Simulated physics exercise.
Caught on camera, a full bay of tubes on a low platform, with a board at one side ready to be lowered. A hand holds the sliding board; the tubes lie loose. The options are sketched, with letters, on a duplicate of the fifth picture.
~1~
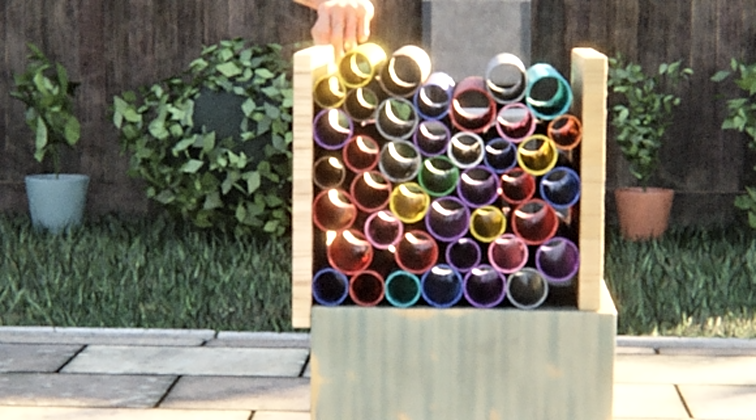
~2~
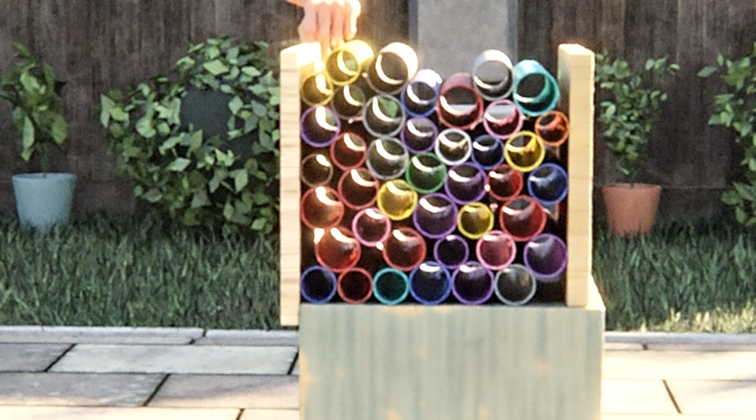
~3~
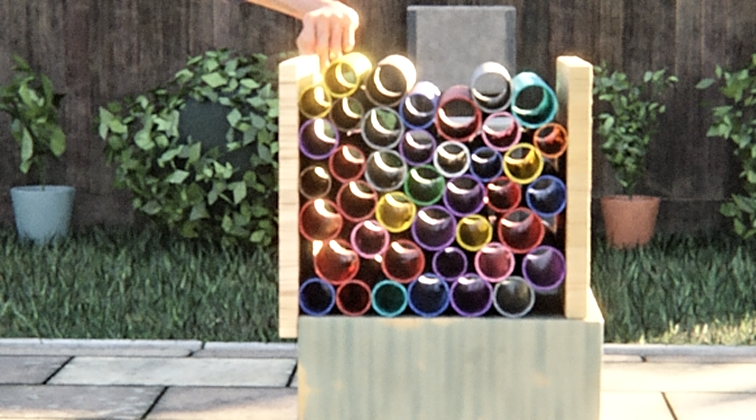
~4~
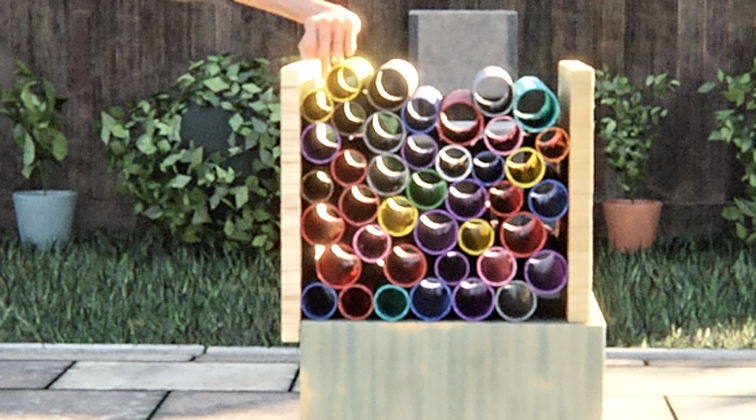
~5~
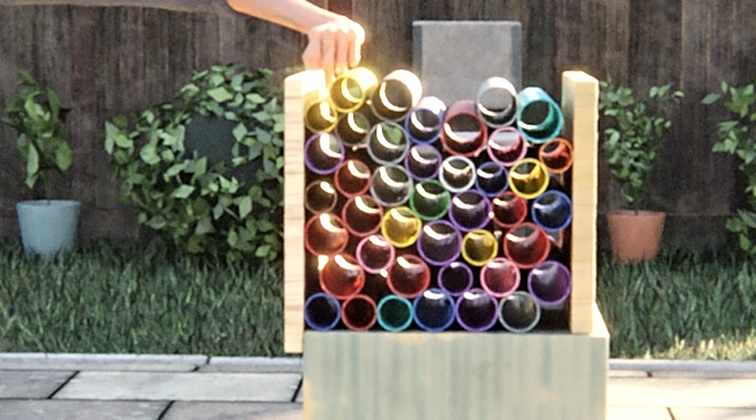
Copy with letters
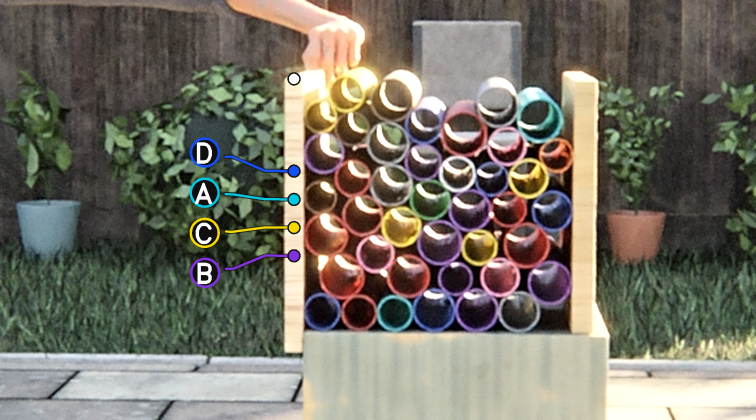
A hand rested on the top left corner of a wooden bay packed with loose, colourful tubes, and more of the arm came into view while the tubes stayed in place, the view shifting slightly.
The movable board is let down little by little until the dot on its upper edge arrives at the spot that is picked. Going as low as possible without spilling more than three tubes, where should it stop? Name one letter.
The answer is mark D.
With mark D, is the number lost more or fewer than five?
Fewer than five.
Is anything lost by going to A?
At A: Yes.
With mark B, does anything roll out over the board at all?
Yes.
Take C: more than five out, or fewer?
It loses more than five.
On the marked copy, A at (294, 199); B at (294, 256); C at (294, 227); D at (294, 171); the white dot at (294, 79).
With D. Early on, top of the board (304, 127).
Further on, top of the board (304, 171).
At the end, top of the board (304, 171), two out over the board.
As for the rest, A more than three out over the board; B more than three out over the board; C more than three out over the board.
